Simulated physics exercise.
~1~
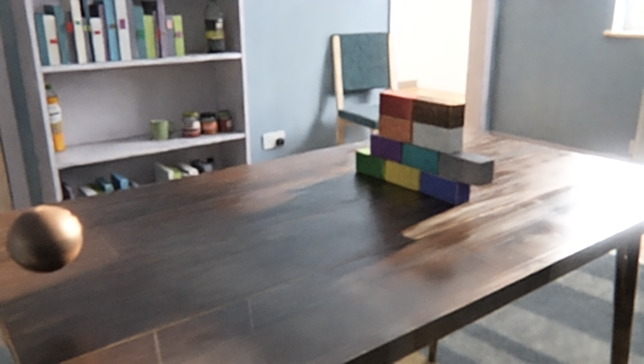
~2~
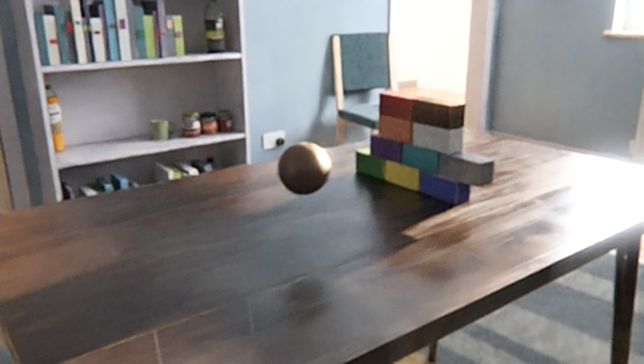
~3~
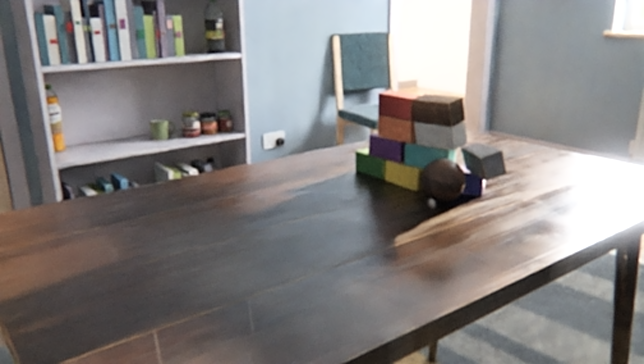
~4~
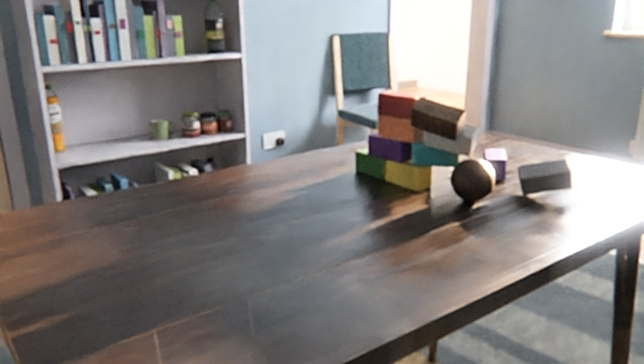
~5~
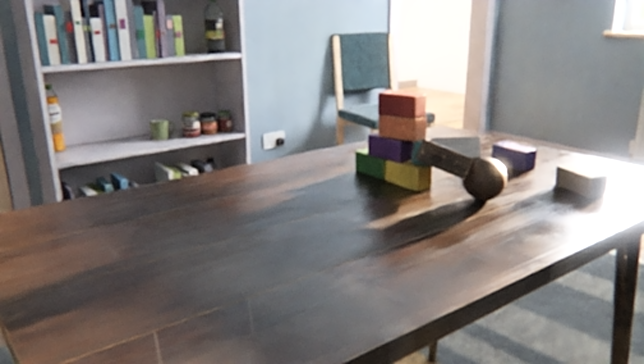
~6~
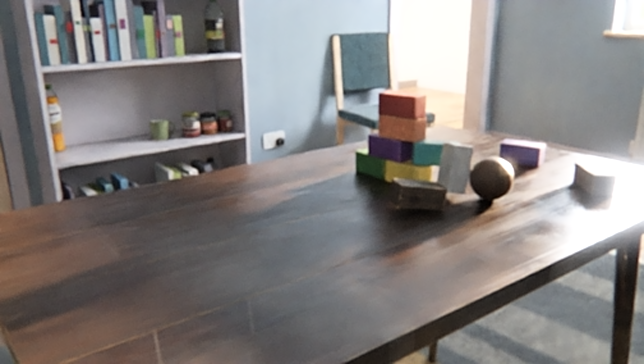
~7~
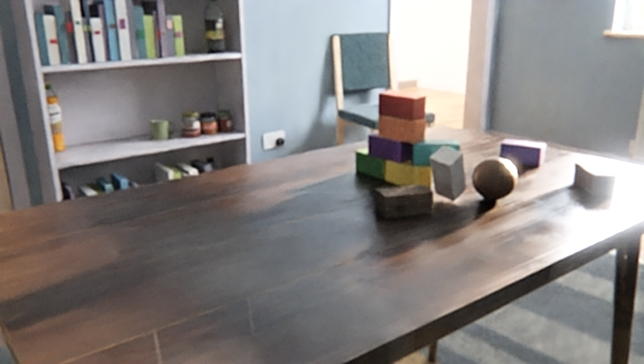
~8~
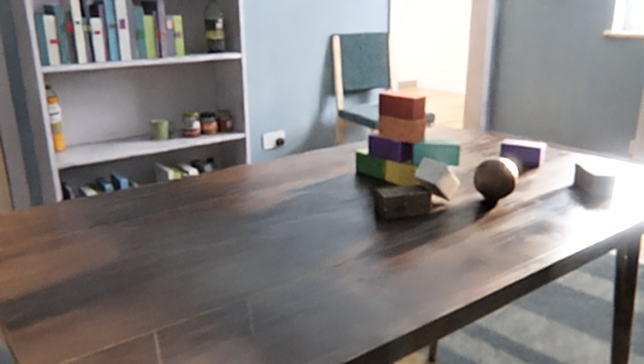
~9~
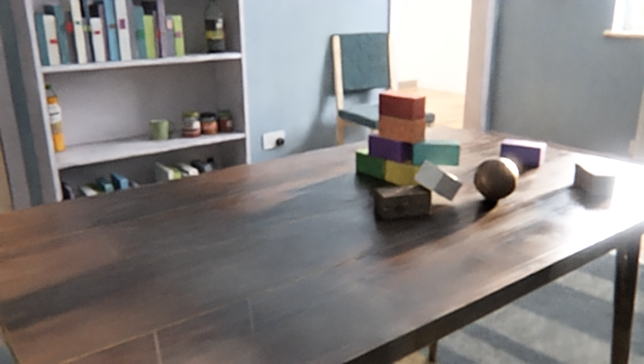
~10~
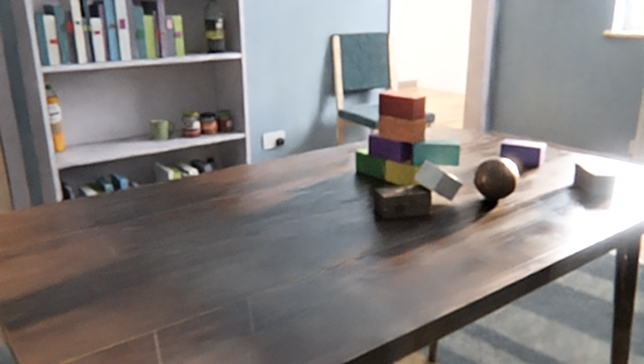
A brown ball flies in from the left over a dark wooden table, toward a small stack of coloured blocks, in a room seen from slightly above with a bookshelf and a chair behind. It strikes the lower right side of the stack, knocking the grey and blue blocks away to the right. The black block and a pale block beneath it tilt, then drop and tip over in front of the stack. The ball settles to the right of them. The red, orange, purple, green, yellow and turquoise blocks remain stacked on the left, with the others scattered around.
